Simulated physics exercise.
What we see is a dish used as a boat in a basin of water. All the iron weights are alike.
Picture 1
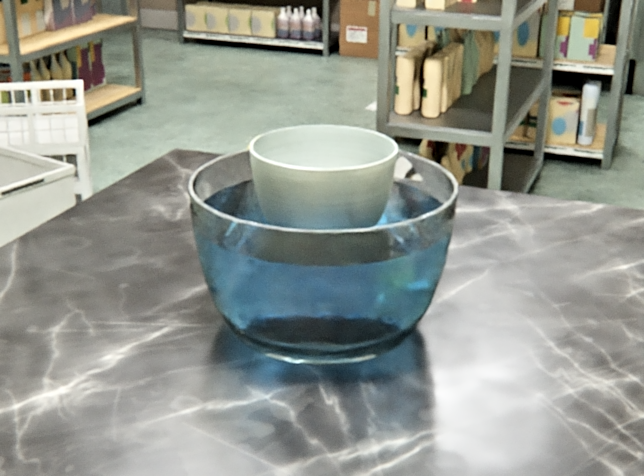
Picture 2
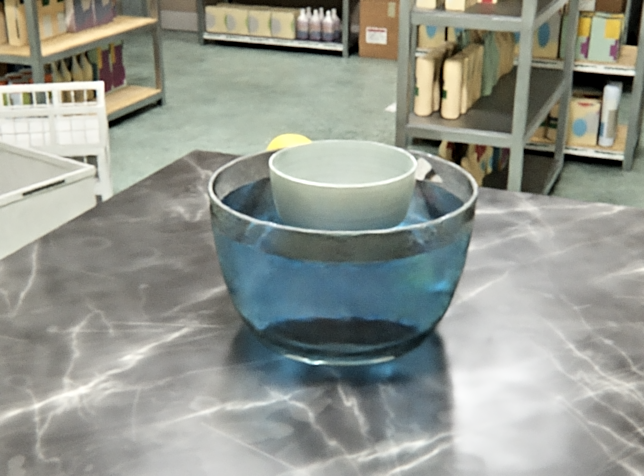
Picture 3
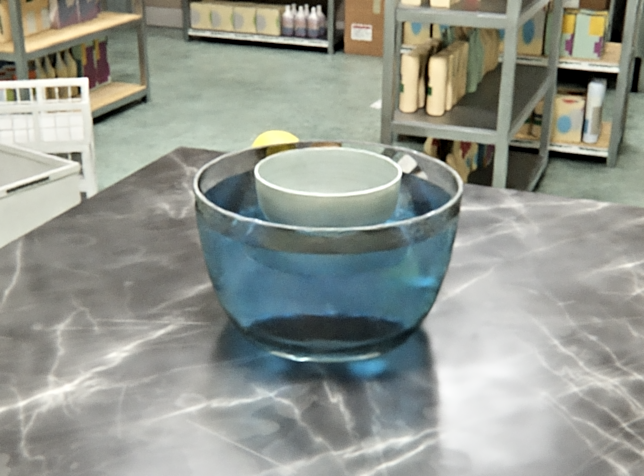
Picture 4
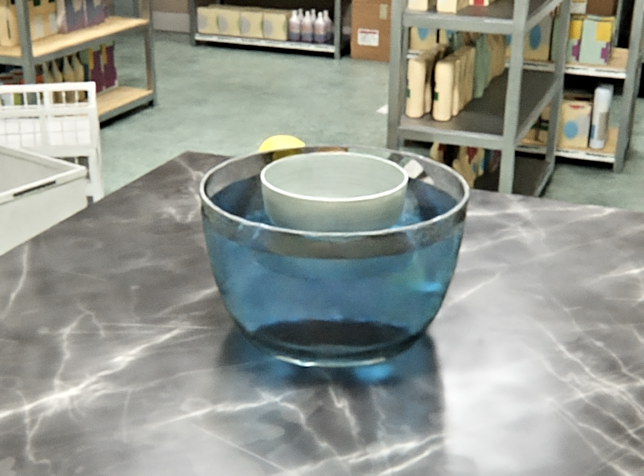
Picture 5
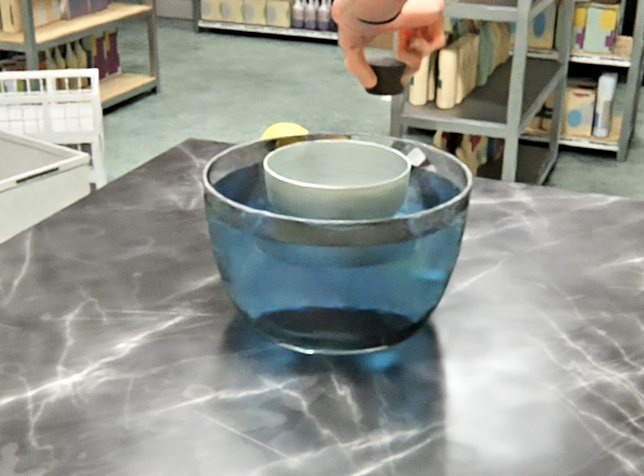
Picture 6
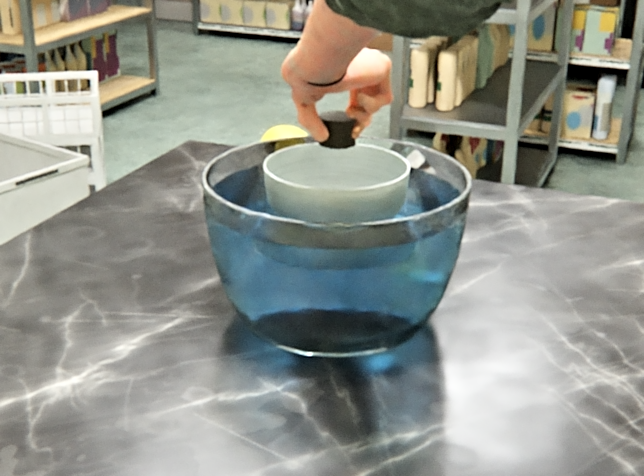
A pale dish floated in a glass bowl of blue water and sat lower after the first views; then a hand came in from above, holding a small dark object over the dish.
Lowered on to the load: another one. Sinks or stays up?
I bet it survives this one.
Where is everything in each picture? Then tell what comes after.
In the first frame, dish (324, 148) empty; most of its side above the surface.
In the second frame, dish (343, 164) with one aboard; about two thirds of its side above the surface.
In the third frame, dish (328, 172) with two aboard; about half of its side above the surface.
In the fourth frame, dish (334, 177) with two aboard; about half of its side above the surface.
In the fifth frame, dish (337, 164) with two aboard; about half of its side above the surface; the next iron weight in the hand at (385, 76).
In the sixth frame, dish (337, 167) with two aboard; about half of its side above the surface; the next iron weight in the hand at (337, 130).
Soon after, the iron weight is in and the dish dips.
Later, it steadies; about a fifth of its side above the surface.
In the end, the dish floats; about a fifth of its side above the surface.
